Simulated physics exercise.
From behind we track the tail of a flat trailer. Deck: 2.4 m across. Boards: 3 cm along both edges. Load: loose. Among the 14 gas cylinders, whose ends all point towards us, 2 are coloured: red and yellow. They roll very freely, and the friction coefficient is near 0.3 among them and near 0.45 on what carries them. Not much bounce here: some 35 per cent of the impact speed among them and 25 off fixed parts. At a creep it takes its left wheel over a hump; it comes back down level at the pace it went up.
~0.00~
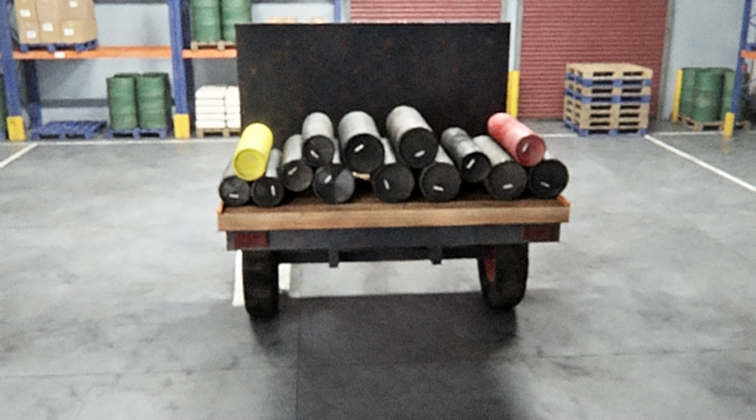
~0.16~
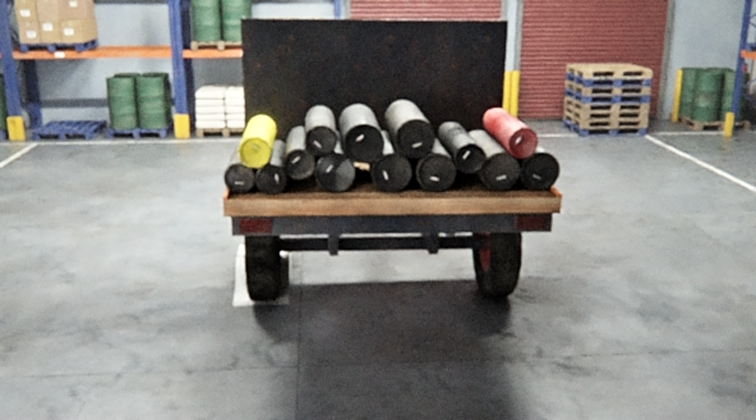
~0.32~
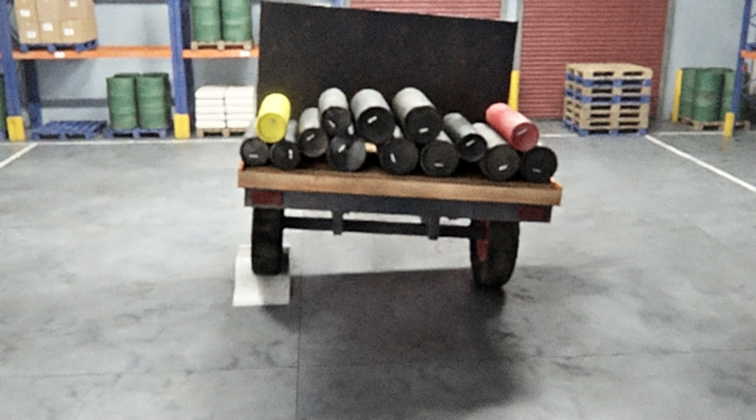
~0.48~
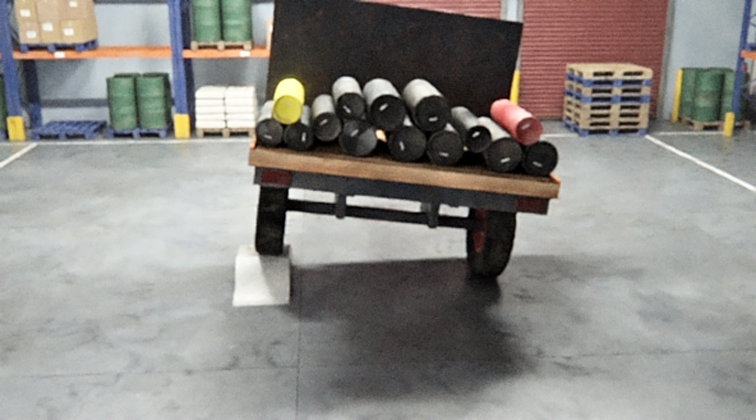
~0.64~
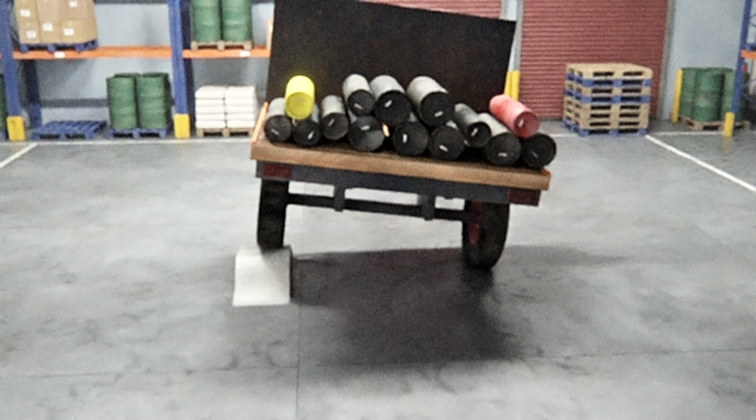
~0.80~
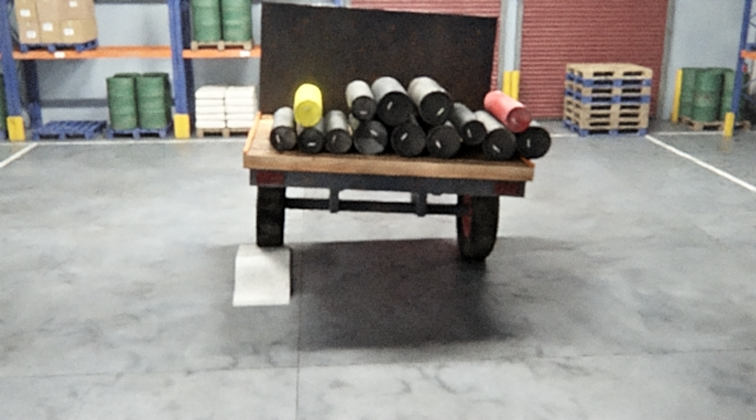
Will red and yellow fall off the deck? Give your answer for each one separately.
The red cylinder is lost over the side and the yellow one holds its spot.
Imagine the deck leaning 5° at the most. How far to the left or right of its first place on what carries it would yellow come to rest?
Rightwards, around 5 cm.
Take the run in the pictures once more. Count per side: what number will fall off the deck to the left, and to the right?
By side, that's 0 to the left and 2 to the right.
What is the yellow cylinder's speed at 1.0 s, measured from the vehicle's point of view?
Speed approx. 0.4 m/s.
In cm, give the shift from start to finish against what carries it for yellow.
The yellow one comes to about 50.
By 1.0 s, red is dropping off the right side; yellow is up on others, 65 cm from the left edge, rolling right; 2 off so far.
By 1.1 s, red is dropping off the right side; yellow is up on others, 70 cm from the left edge, rolling right; 2 off so far.
By 1.2 s, red is dropping off the right side; yellow is up on others, 75 cm from the left edge, rolling right; 2 off so far.
By 1.3 s, red is dropping off the right side; yellow is up on others, 80 cm from the left edge, rolling right; 2 off so far.
Finally (4.6 s), red is down on the right; yellow is on the deck, 70 cm from the left edge; 2 off so far.
